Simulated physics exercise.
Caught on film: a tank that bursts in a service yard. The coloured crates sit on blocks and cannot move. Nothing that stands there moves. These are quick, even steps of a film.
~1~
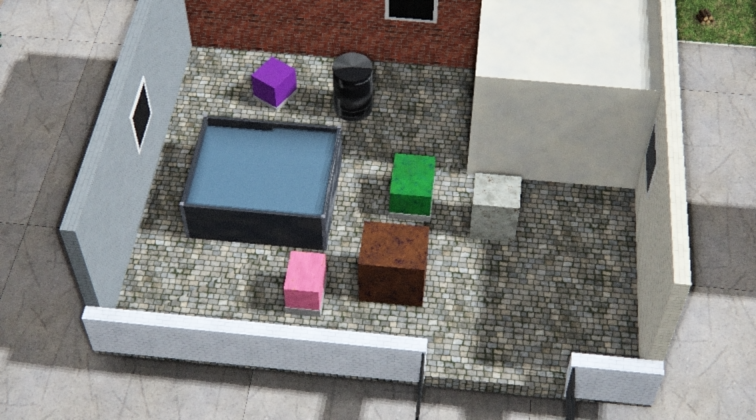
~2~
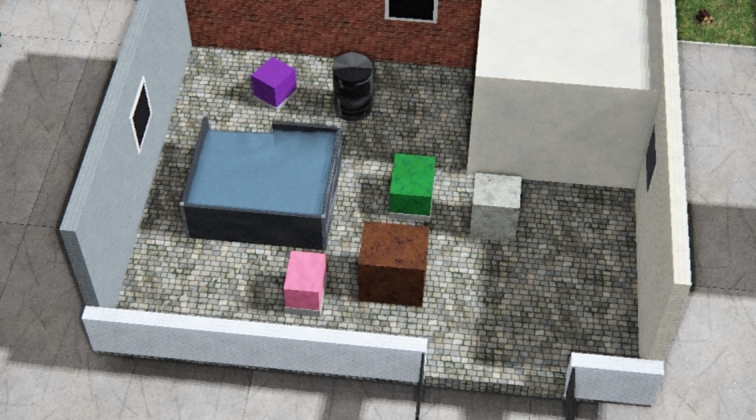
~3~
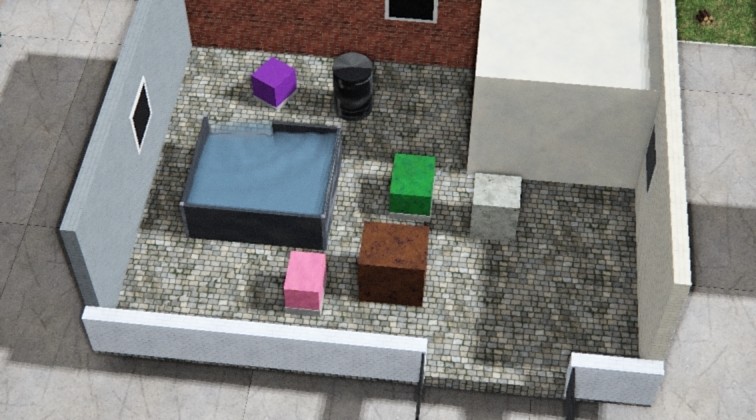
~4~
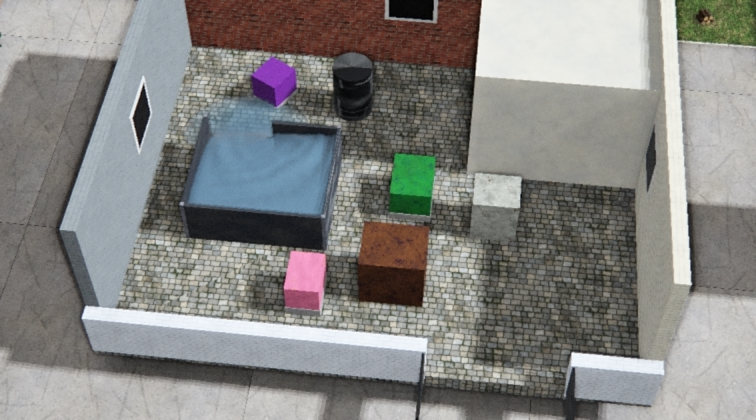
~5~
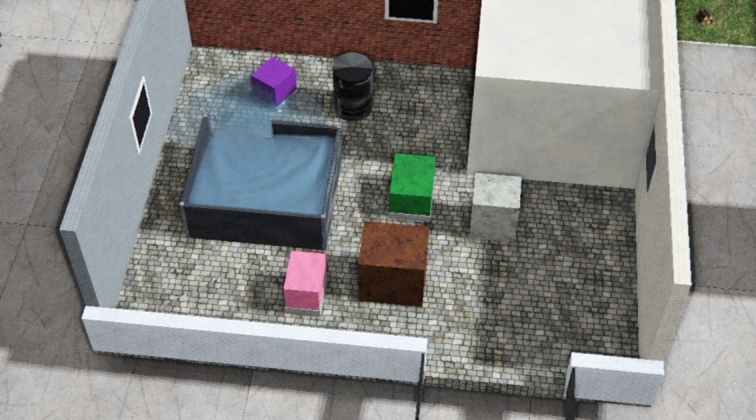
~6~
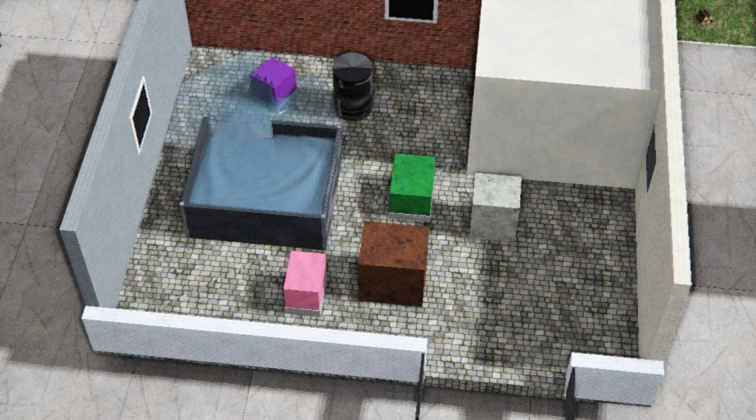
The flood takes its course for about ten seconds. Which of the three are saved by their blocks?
The purple crate is soaked; the green crate is soaked; the pink crate keeps dry.
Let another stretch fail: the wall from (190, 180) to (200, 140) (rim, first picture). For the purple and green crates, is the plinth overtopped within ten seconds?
Then: The purple crate takes water, the green crate remains dry.
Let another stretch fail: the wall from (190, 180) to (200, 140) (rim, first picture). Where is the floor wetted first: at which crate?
The purple one.
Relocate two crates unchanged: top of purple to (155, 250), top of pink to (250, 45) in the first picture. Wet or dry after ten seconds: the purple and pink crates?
Then: Purple crate ends up wet, pink crate is wetted.
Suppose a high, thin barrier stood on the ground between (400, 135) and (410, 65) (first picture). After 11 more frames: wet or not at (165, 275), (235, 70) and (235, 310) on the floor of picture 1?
One after the other: Not flooded, flooded, not flooded.
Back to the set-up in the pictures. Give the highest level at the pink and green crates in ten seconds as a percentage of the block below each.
Roughly 80 per cent, then 160 per cent.
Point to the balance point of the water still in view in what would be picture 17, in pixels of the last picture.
Roughly at (258, 149).
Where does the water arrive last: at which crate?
I say the one in pink.
A moment on, water covers 15 % of the floor; the purple crate water round its plinth, the green crate not reached, the pink crate not reached.
Next, water covers 25 % of the floor; the purple crate water round its plinth, the green crate not reached, the pink crate not reached.
Then, water covers 40 % of the floor; the purple crate water round its plinth, the green crate water round its plinth, the pink crate not reached.
Later, water covers 70 % of the floor; the purple crate water round its plinth, the green crate water round its plinth, the pink crate water round its plinth.
In the end, water covers 90 % of the floor; the purple crate was topped, the green crate was topped, the pink crate stayed above the water.
